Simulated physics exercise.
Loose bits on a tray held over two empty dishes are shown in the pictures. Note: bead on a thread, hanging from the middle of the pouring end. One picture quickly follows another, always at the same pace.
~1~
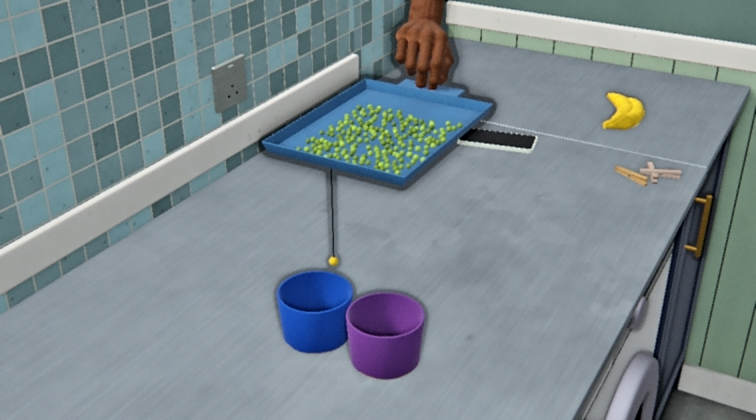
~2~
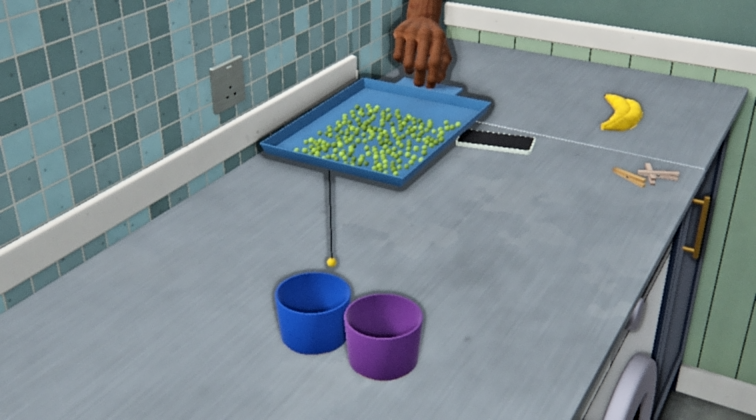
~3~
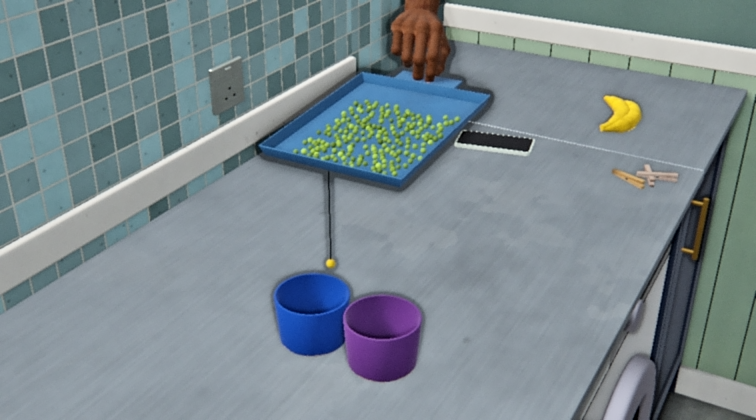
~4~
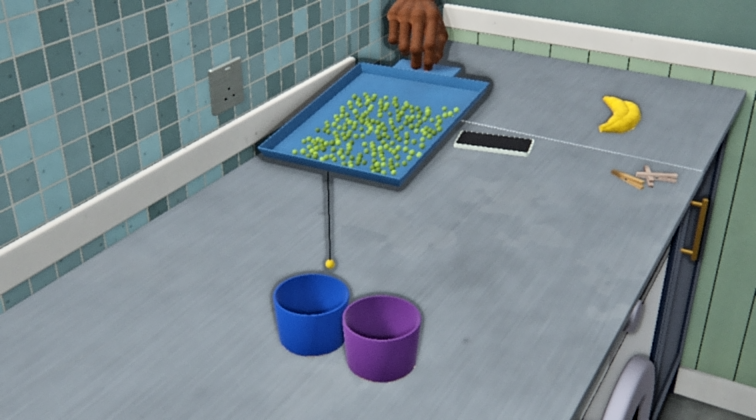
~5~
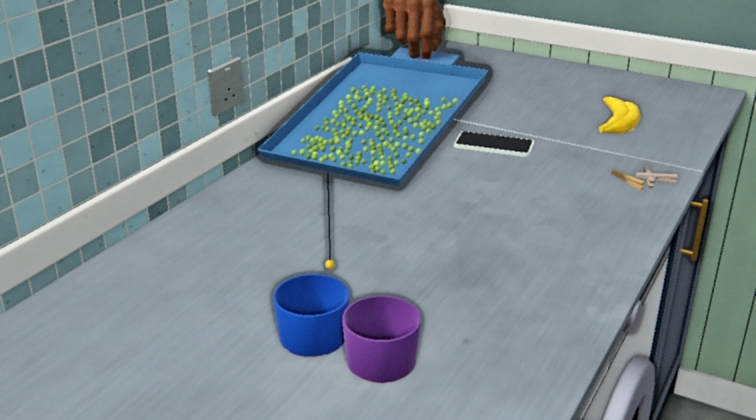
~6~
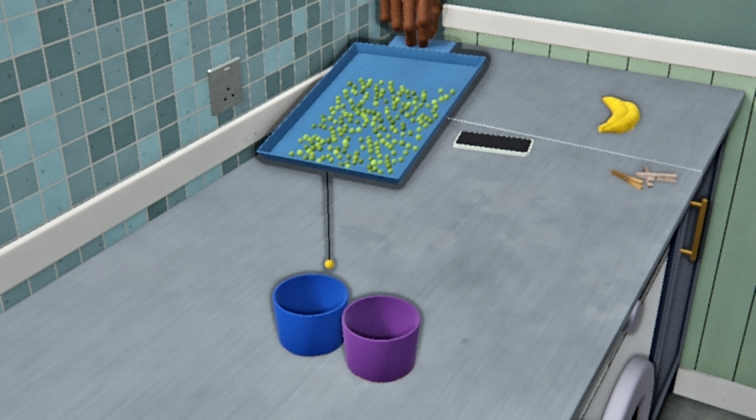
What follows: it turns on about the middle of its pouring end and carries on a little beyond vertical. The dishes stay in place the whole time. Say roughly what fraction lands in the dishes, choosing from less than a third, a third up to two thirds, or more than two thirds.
I would say a third up to two thirds.
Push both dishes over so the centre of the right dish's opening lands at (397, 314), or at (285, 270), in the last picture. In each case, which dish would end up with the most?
Place one: The leftmost one; place two: The rightmost one.
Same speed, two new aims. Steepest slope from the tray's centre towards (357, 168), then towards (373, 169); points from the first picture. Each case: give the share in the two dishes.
About 90 % and about 70 %.
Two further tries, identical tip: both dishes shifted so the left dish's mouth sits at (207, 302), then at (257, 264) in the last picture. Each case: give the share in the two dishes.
You'd get 0 in a hundred first and 80 in a hundred after that.
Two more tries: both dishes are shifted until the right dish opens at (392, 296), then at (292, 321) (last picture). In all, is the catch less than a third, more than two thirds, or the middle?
The two tries give, in order: Less than a third; under a third.
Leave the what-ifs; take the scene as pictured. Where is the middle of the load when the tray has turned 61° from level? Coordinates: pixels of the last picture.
In the last view, the load is centred near (316, 156).
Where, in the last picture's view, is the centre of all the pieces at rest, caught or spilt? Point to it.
Last view, centre at rest - approx. (288, 330).
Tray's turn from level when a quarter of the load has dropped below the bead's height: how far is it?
That happens at around 100°.
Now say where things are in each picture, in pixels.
Corners of the pouring end at (268, 141) and (403, 175), level; middle of the load at (382, 138), dried peas; left dish at (295, 328); right dish at (366, 353); bead on its thread at (334, 261), in the first frame.
Corners of the pouring end at (266, 143) and (401, 176), level; middle of the load at (380, 139), in the second frame.
Corners of the pouring end at (264, 145) and (400, 176), tipped barely, lowest at the left corner; middle of the load at (379, 137), in the third frame.
Corners of the pouring end at (263, 146) and (398, 176), tipped a little, lowest at the left corner; middle of the load at (378, 132), in the fourth frame.
Corners of the pouring end at (263, 148) and (398, 176), tipped a little, lowest at the left corner; middle of the load at (377, 128), in the fifth frame.
Corners of the pouring end at (262, 149) and (396, 175), tipped clearly, lowest at the left corner; middle of the load at (374, 124); left dish at (291, 331); right dish at (362, 356), in the sixth frame.
Soon after the last picture, tray tipped steeply; nearly all on the tray; a stray few outside both; a small part in the air.
A little later, tray tipped past a quarter turn; a small part on the tray; a stray few in the right dish; about a quarter in the left dish; about a quarter outside both; about half in the air.
Later still, tray tipped past a quarter turn; a stray few in the right dish; about a third in the left dish; about half outside both.
At rest, tray tipped past a quarter turn; a stray few in the right dish; about a third in the left dish; about half outside both.
